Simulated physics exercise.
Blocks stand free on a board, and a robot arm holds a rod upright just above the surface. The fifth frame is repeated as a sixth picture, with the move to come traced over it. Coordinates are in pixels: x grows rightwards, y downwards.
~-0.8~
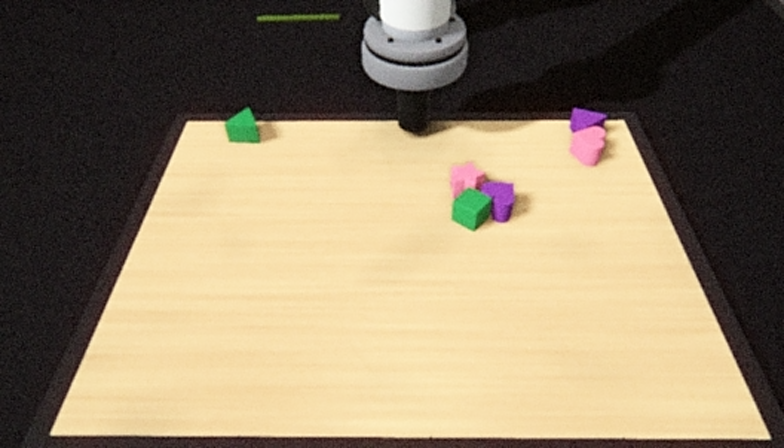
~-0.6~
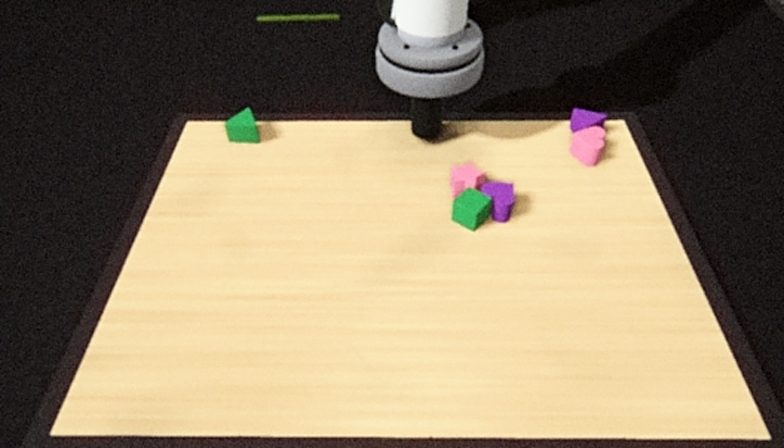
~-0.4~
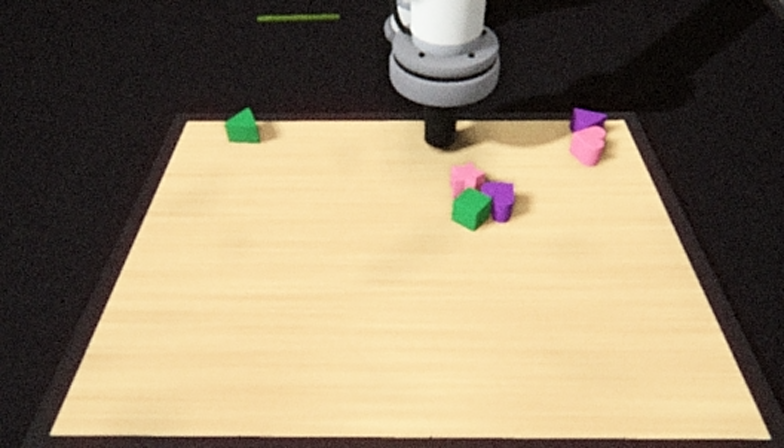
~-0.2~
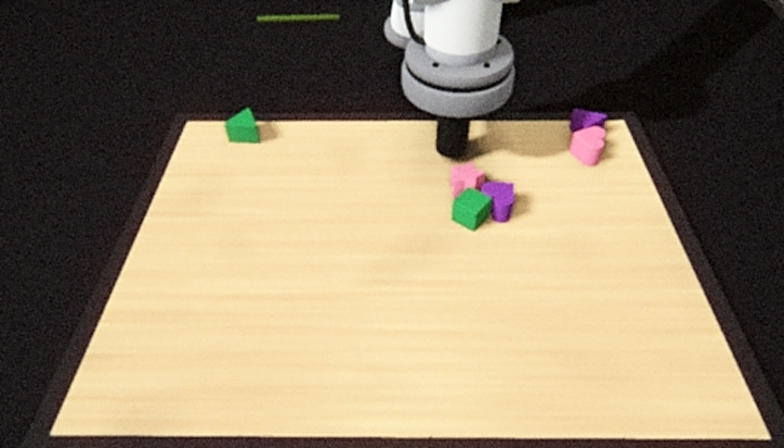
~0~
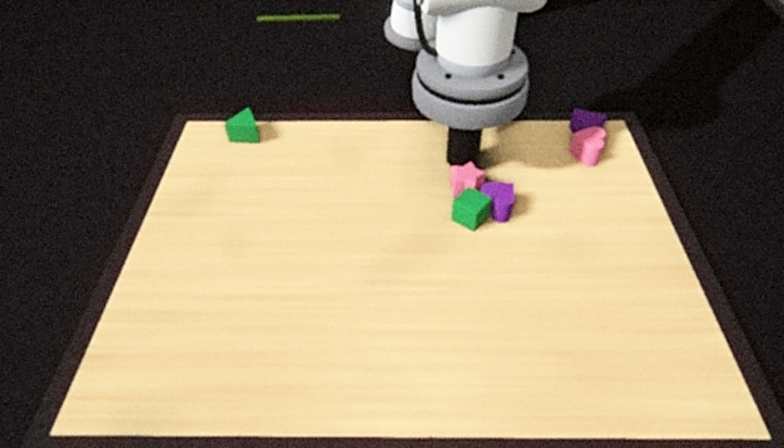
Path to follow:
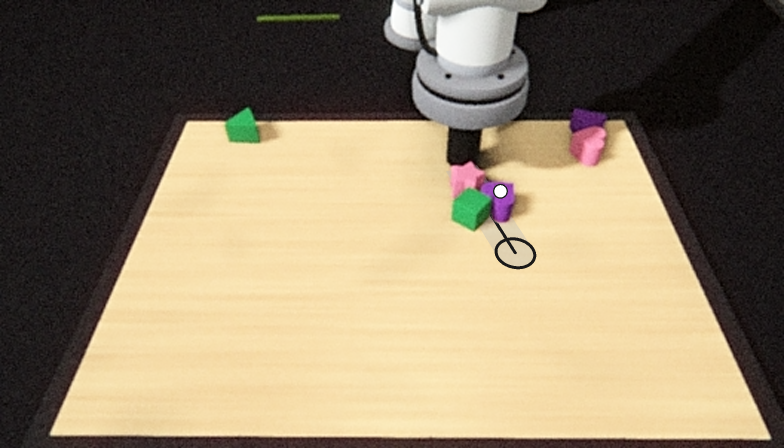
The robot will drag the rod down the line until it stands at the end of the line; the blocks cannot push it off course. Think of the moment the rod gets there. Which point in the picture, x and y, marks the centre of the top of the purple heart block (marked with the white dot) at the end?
I'd expect the centre of its top face to be at (555, 235).
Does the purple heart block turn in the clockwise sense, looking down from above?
I'd say no.
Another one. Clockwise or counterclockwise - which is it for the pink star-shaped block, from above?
My answer: Clockwise.
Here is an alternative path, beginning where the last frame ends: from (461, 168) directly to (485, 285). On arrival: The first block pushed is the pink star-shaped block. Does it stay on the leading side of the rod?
The pink star-shaped block won't leave the front of the rod.
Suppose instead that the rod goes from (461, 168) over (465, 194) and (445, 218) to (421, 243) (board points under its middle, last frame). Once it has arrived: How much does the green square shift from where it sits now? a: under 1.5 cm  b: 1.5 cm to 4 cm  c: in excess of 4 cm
I'll go with c - in excess of 4 cm.
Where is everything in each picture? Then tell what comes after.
Tip of the rod (413, 124), middles of tops, pink star-shaped block (468, 172), green square (473, 199), purple heart block (500, 191), in the first picture.
Rod (427, 131), nothing pushed, in the second picture.
Rod (440, 139), nothing pushed, in the third picture.
Rod (451, 148), nothing pushed, in the fourth picture.
Rod (462, 160), pink star-shaped block (468, 172), green square (473, 199), purple heart block (500, 191), in the fifth picture.
The line goes from (461, 168) to (515, 253); the dot is on the purple heart block.
On the path given first. One third of the way, rod (479, 186); pink star-shaped block (480, 196), turned 25° clockwise; green square (471, 220), turned 15° clockwise; purple heart block (515, 205), turned 45° anticlockwise.
Two thirds of the way, rod (498, 214); pink star-shaped block (493, 226), turned 35° clockwise; green square (466, 239), turned 65° clockwise; purple heart block (532, 222), turned 85° anticlockwise.
At the end, rod (517, 245); pink star-shaped block (499, 253), turned 65° clockwise; green square (463, 249), turned 115° clockwise; purple heart block (555, 235), turned 100° anticlockwise.
